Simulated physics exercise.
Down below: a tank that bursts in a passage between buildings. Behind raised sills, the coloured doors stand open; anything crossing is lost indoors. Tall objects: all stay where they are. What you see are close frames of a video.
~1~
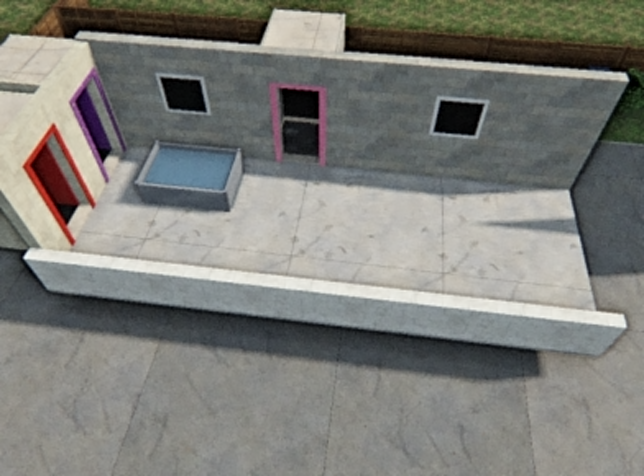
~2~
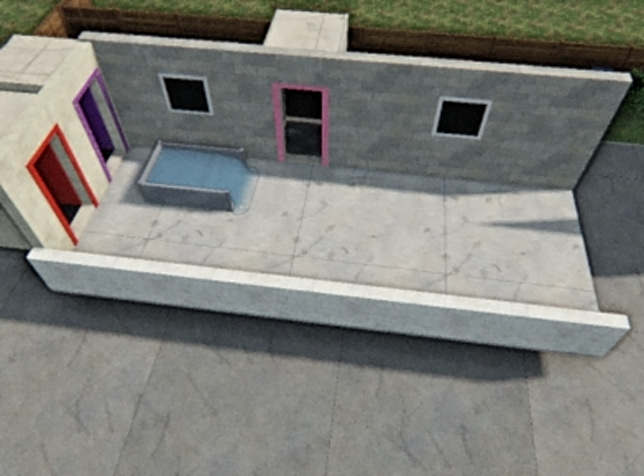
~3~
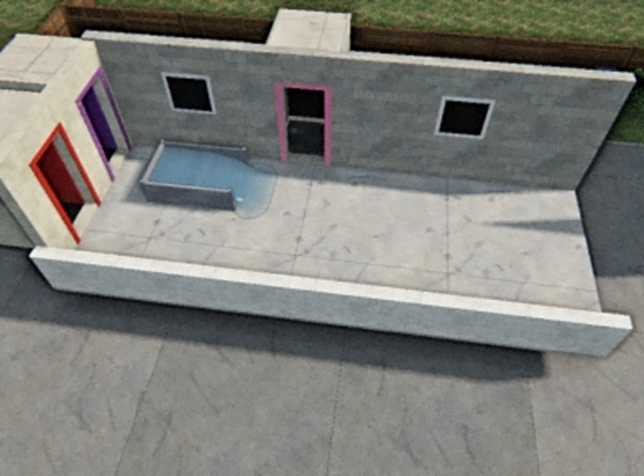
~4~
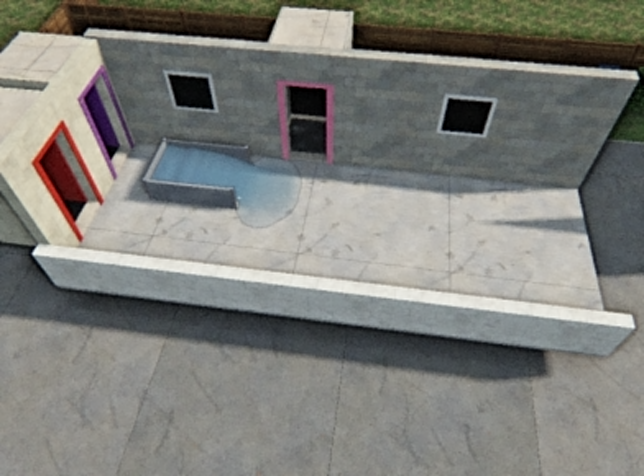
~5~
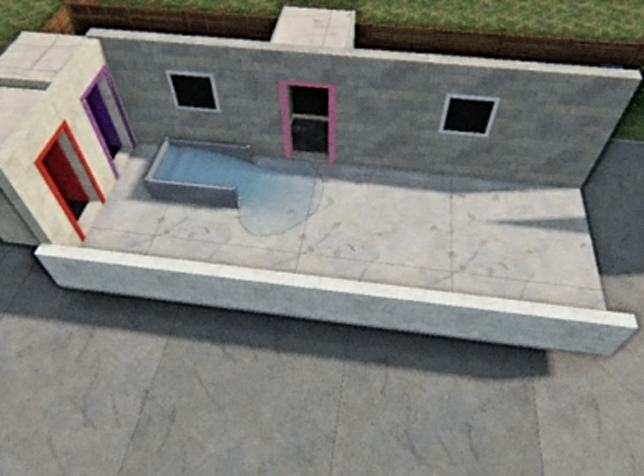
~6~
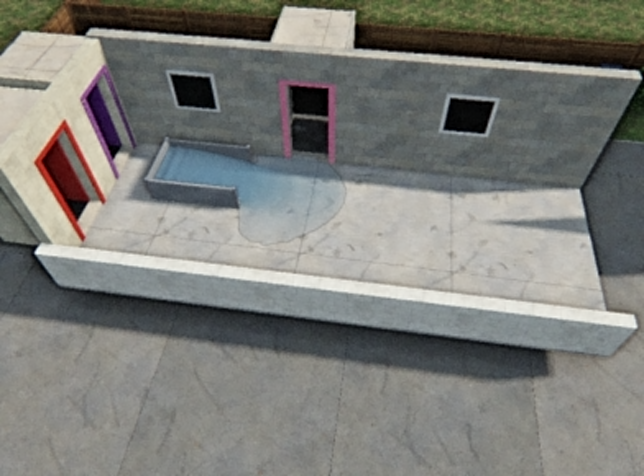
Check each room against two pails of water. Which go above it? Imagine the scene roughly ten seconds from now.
In order: The red door respects the limit; the purple door respects the limit; the pink door breaks the limit.
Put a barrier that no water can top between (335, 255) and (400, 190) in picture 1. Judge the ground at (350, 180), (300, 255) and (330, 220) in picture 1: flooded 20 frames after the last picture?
Reading the points as listed, I get deluged, then deluged, then deluged.
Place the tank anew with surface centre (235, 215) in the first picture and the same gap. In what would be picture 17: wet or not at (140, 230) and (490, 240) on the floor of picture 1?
The first spot is untouched and the second is swamped.
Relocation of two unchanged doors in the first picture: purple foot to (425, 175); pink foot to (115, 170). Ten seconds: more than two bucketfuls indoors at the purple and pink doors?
I reckon the purple door admits less while the pink door admits less.
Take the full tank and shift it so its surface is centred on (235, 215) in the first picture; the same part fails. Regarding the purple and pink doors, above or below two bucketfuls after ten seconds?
In that case the purple door remains beneath it and the pink door remains beneath it.
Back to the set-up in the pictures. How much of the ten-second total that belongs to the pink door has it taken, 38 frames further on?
Some 100 per cent.
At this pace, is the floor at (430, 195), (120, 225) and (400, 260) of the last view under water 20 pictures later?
First spot inundated, second not wet, third inundated.
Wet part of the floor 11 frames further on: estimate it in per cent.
About 45 per cent.
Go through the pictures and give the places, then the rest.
The first frame shows still water in the tank at (190, 169).
In the second frame, the front is at (254, 170), out from the gap at (236, 183).
In the third frame, water pours out at (239, 184) and has run to (270, 169).
In the fourth frame, the front is at (295, 171), out from the gap at (241, 183).
In the fifth frame, water pours out at (243, 182) and has run to (319, 189).
In the sixth frame, water pours out at (243, 182) and has run to (341, 190).
A moment on, water covers 25 % of the floor; the red door not reached, the purple door not reached, the pink door under two buckets in.
Next, water covers 45 % of the floor; the red door not reached, the purple door not reached, the pink door over two buckets in.
Then, water covers 65 % of the floor; the red door not reached, the purple door not reached, the pink door over two buckets in.
Later, water covers 65 % of the floor; the red door not reached, the purple door not reached, the pink door over two buckets in.
In the end, water covers 45 % of the floor; the red door not reached, the purple door not reached, the pink door over two buckets in.
